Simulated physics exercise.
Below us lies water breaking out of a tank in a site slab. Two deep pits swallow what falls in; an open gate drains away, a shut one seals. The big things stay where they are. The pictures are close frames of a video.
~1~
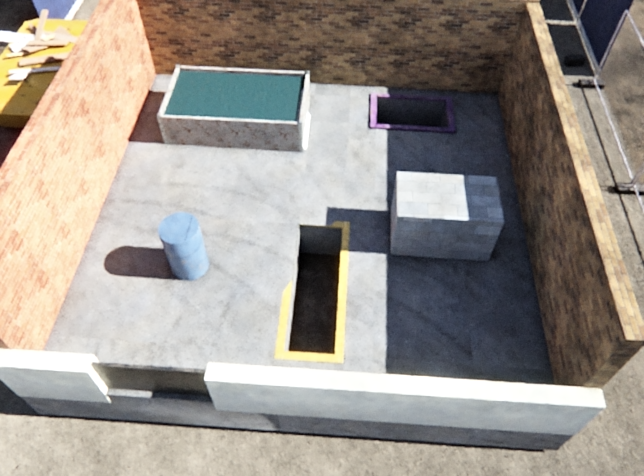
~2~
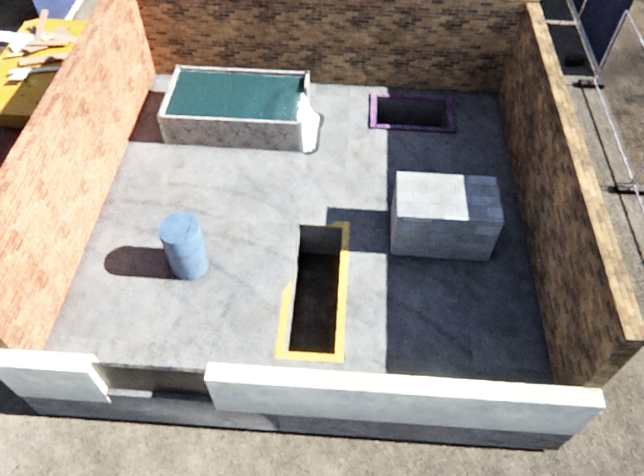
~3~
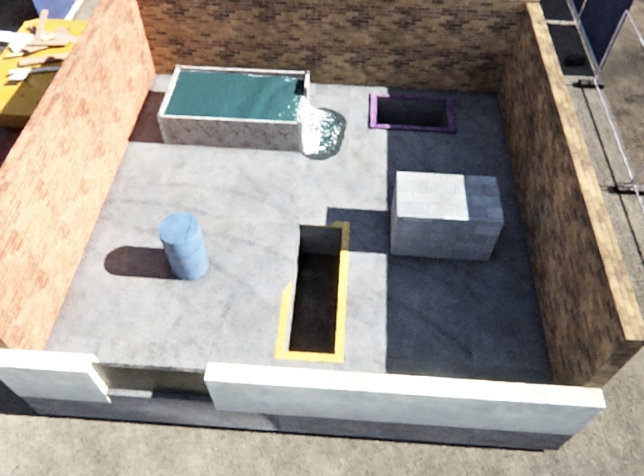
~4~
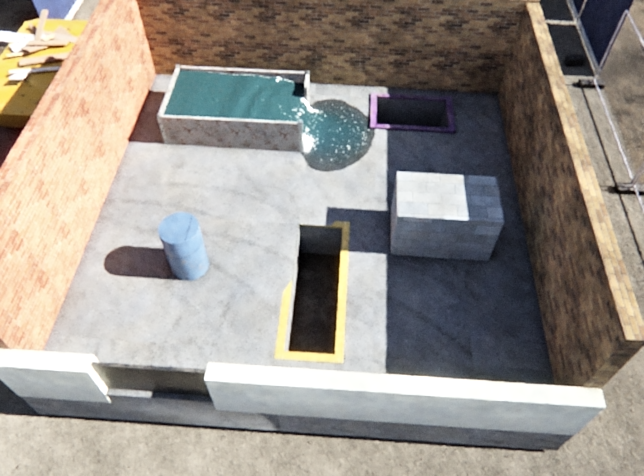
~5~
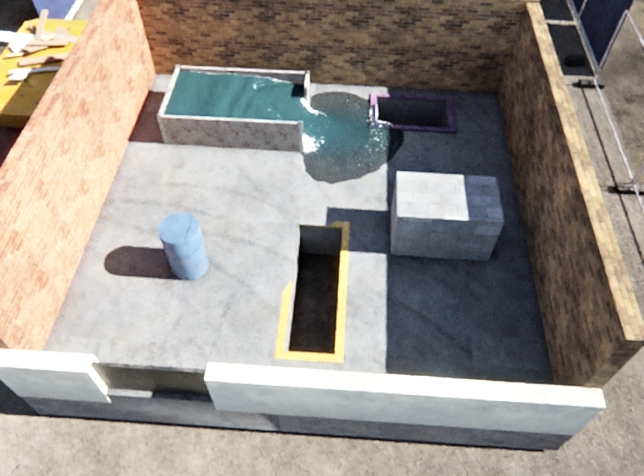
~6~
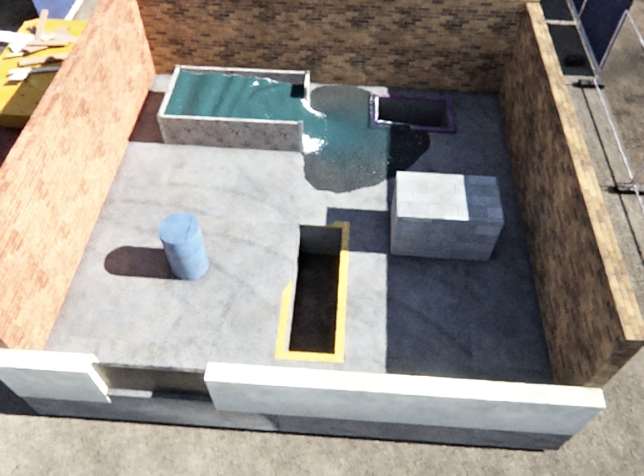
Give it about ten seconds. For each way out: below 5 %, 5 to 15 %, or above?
The gate takes less than 5 %; the yellow pit takes from 5 to 15 %; the purple pit takes more than 15 %.
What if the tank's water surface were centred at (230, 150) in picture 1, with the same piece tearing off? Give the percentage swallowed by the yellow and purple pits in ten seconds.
In per cent: Yellow 20, purple 8.
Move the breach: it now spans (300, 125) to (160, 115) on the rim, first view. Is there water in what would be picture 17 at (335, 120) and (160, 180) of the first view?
In that order: Dry, awash.
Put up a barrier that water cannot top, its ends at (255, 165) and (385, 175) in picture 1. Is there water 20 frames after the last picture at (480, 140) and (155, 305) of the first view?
As listed: Under water, clear.
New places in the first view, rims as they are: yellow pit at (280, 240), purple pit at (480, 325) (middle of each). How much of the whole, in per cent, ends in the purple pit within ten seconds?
Roughly, in per cent: Purple 14.
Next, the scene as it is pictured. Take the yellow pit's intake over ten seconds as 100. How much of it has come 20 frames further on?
About 5 per cent.
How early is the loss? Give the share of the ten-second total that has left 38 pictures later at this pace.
Some 60 per cent.
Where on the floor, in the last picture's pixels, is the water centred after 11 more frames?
Near (310, 137).
A moment on, water covers 20 % of the floor; the gate 0 %, the yellow pit 0 %, the purple pit 3 %.
Next, water covers 25 % of the floor; the gate 0 %, the yellow pit 0 %, the purple pit 8 %.
Then, water covers 40 % of the floor; the gate 0 %, the yellow pit 0 %, the purple pit 13 %.
Later, water covers 45 % of the floor; the gate 0 %, the yellow pit 2 %, the purple pit 20 %.
In the end, water covers 55 % of the floor; the gate 0 %, the yellow pit 9 %, the purple pit 26 %.
